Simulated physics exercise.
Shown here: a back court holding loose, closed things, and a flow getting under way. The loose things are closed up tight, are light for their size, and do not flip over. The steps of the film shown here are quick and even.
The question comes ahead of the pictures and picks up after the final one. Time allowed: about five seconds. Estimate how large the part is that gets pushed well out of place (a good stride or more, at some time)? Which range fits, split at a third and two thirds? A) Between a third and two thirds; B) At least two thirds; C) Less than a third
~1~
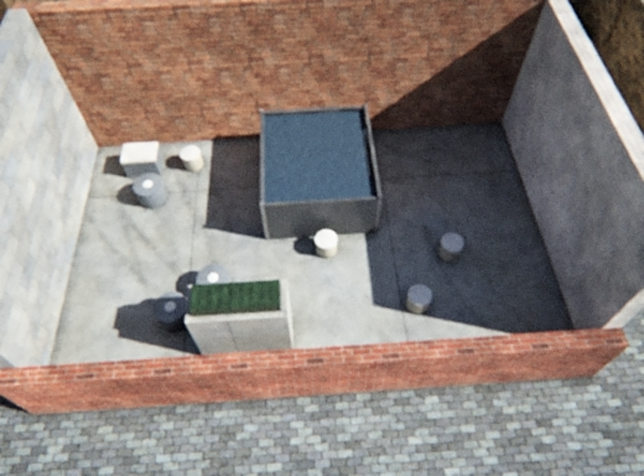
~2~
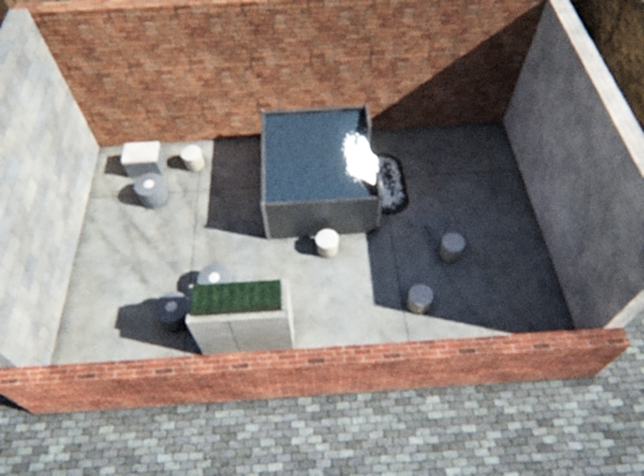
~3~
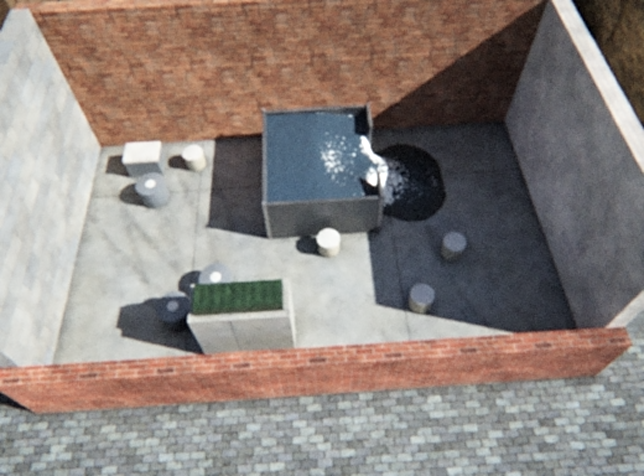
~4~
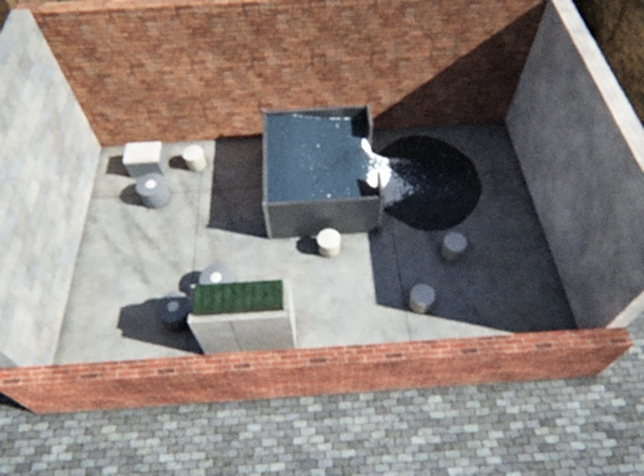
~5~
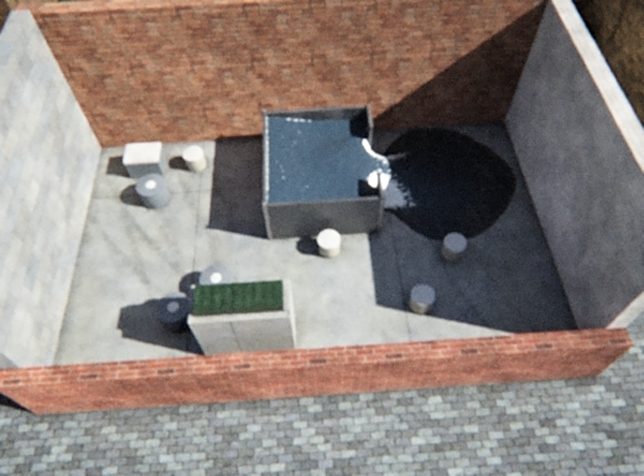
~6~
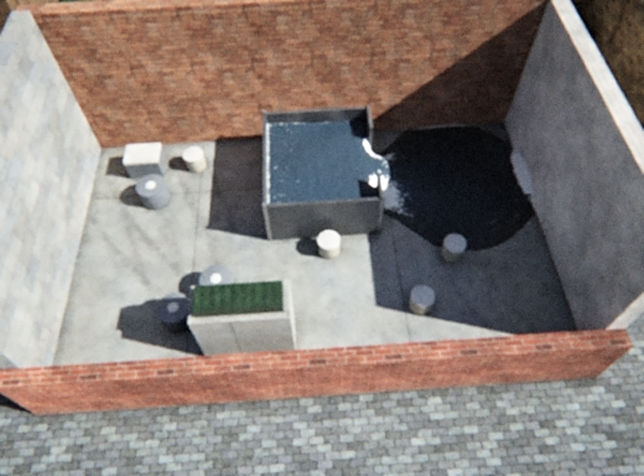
C.
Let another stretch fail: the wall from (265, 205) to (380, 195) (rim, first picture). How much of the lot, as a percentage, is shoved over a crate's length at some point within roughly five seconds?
Estimate: Close to 90 in a hundred.
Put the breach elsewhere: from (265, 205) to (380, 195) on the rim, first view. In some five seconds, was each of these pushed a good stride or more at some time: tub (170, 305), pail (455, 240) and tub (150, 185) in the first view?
Order as asked: Sent that far; sent that far; not sent that far.
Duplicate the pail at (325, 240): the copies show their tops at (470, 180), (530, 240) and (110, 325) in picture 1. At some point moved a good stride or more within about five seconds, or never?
Copy by copy, in order: Relocated, relocated, largely stays.
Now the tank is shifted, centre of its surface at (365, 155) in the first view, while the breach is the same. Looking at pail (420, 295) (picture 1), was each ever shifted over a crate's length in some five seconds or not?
Short version: Went the distance.
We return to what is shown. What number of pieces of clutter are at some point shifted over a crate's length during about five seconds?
2 in total.
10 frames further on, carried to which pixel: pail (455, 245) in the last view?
(471, 296).
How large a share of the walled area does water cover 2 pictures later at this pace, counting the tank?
30 %, give or take.
A moment on, 0 of 8 are well off their spots; 0 afloat.
Next, 1 of 8 are well off their spots; 0 afloat.
Later, 2 of 8 are well off their spots; 0 afloat.
In the end, 2 of 8 are well off their spots, and 2 have been at some point; 0 afloat.
